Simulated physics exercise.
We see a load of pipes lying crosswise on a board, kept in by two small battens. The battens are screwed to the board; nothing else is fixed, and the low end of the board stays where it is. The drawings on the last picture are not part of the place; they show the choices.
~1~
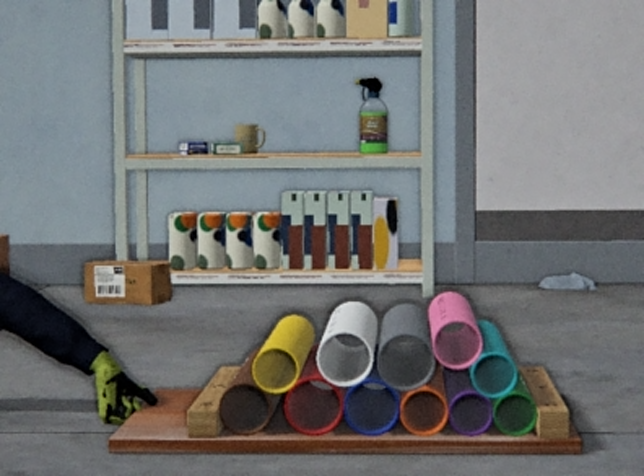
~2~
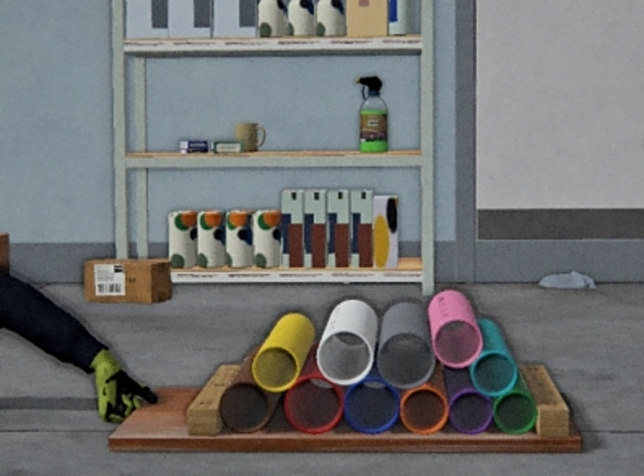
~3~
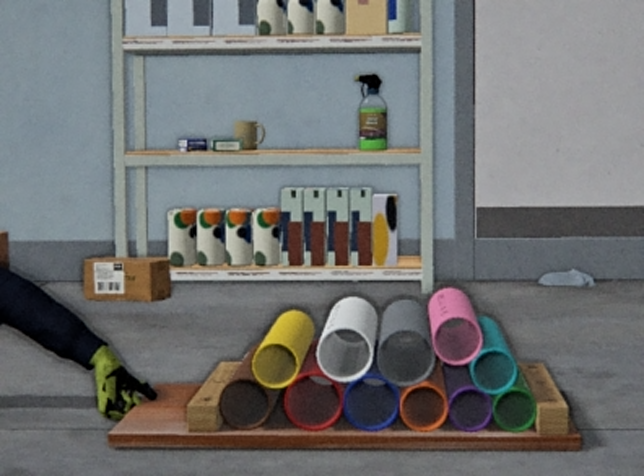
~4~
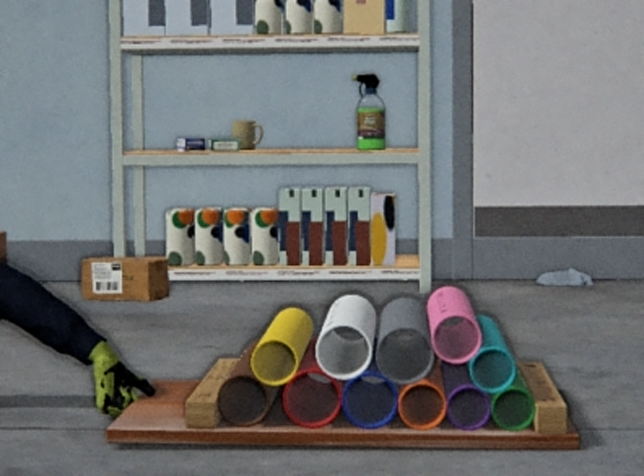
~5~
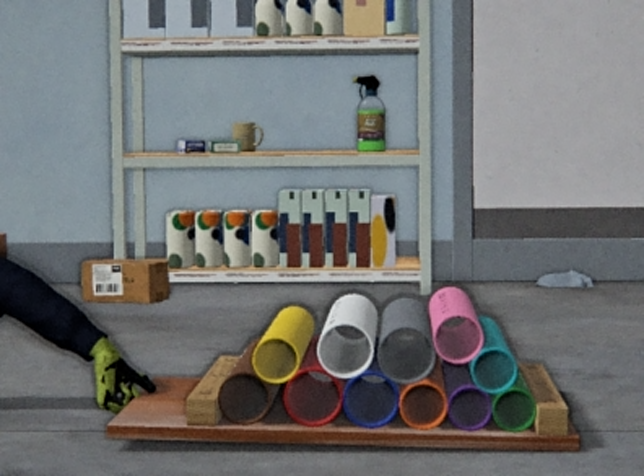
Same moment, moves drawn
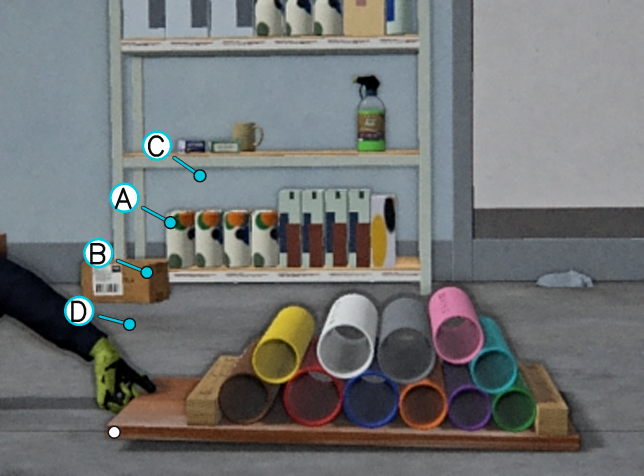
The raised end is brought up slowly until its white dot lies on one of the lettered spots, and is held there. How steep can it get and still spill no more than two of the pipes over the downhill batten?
It can be raised to D.
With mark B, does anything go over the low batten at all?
Yes, at B.
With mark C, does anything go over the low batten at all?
Yes.
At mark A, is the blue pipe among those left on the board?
Yes.
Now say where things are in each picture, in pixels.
In the first frame, orange pipe (424, 412); purple pipe (471, 414); green pipe (515, 414).
In the second frame, green pipe (516, 413); grey pipe (406, 361).
In the third frame, board (348, 401); brown pipe (245, 404); yellow pipe (276, 365); pink pipe (458, 340).
In the fourth frame, board (346, 399); brown pipe (243, 401); red pipe (313, 399); purple pipe (469, 408).
In the fifth frame, board (347, 398); brown pipe (244, 398); red pipe (314, 397).
On the marked copy, A at (170, 223); B at (147, 272); C at (200, 176); D at (130, 324); the white dot at (114, 432).
Taking D. A third of the way, board at 12°.
Two thirds of the way, board at 15°.
When it is over, board at 15°, none over the low batten.
As for the rest, A four over the low batten (grey, white, turquoise, pink); B three over the low batten (grey, turquoise, pink); C five over the low batten.
